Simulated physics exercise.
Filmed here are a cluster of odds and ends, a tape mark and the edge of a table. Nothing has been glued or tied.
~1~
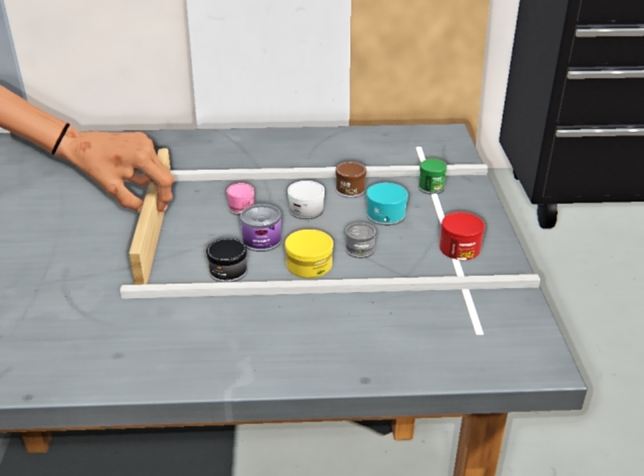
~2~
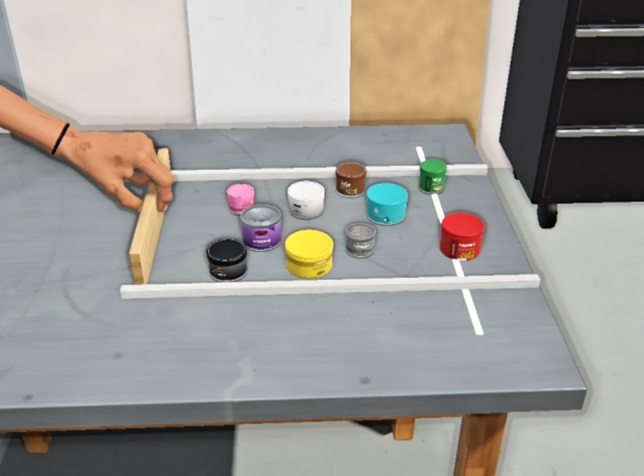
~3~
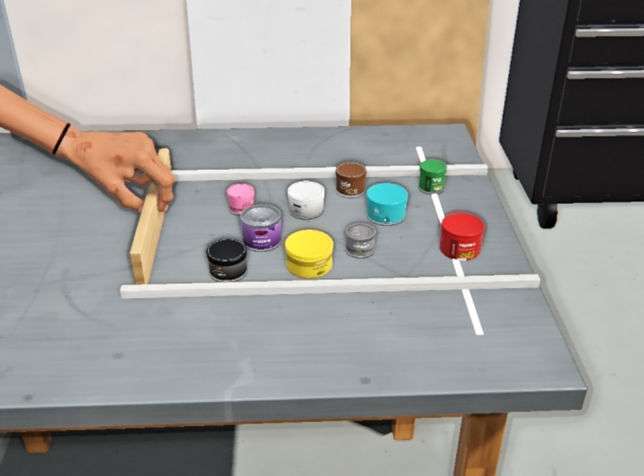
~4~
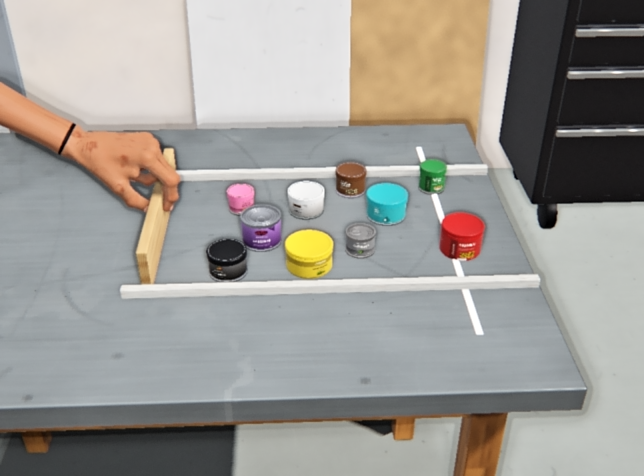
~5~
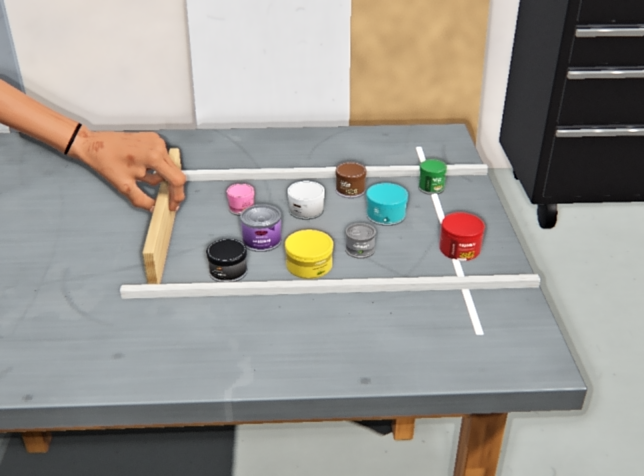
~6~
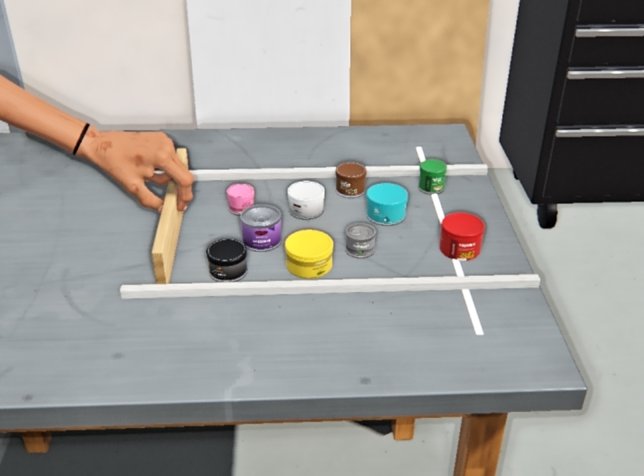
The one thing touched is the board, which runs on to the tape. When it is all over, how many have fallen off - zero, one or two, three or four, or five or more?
Most likely the sweep will knock off one or two.
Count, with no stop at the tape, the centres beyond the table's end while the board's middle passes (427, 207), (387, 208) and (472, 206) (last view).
Respectively, 0, 0 and 4.
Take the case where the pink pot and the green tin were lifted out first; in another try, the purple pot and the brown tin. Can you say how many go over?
1 and 1.
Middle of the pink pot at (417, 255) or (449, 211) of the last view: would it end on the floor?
Well, the pink pot is gone in the first case and is gone in the second.
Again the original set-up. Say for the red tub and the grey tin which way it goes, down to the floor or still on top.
The red tub ends up off and the grey tin stays put.
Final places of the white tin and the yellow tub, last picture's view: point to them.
Final spots - white tin (460, 205), yellow tub (522, 257).
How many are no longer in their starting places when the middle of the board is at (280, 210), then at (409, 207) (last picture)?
At the first point the count is 6, at the second it's 10.
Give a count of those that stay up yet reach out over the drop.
The count is 2.
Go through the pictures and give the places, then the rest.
Red tub (461, 237); green tin (432, 177); turquoise tin (387, 204); board (153, 213); tape (444, 224), in the first frame.
Green tin (432, 177); purple pot (261, 228), in the second frame.
Turquoise tin (386, 205); brown tin (351, 180), in the third frame.
Red tub (461, 237); white tin (306, 200), in the fourth frame.
Green tin (432, 177); black pot (228, 261), in the fifth frame.
Red tub (461, 237); green tin (432, 177); turquoise tin (386, 205); board (173, 212); tape (444, 224), in the sixth frame.
Soon after, none off yet; red tub at rest near (461, 237); green tin at rest near (432, 177); turquoise tin at rest near (386, 205).
In the end, the number that fall off is one or two; gone, red tub.
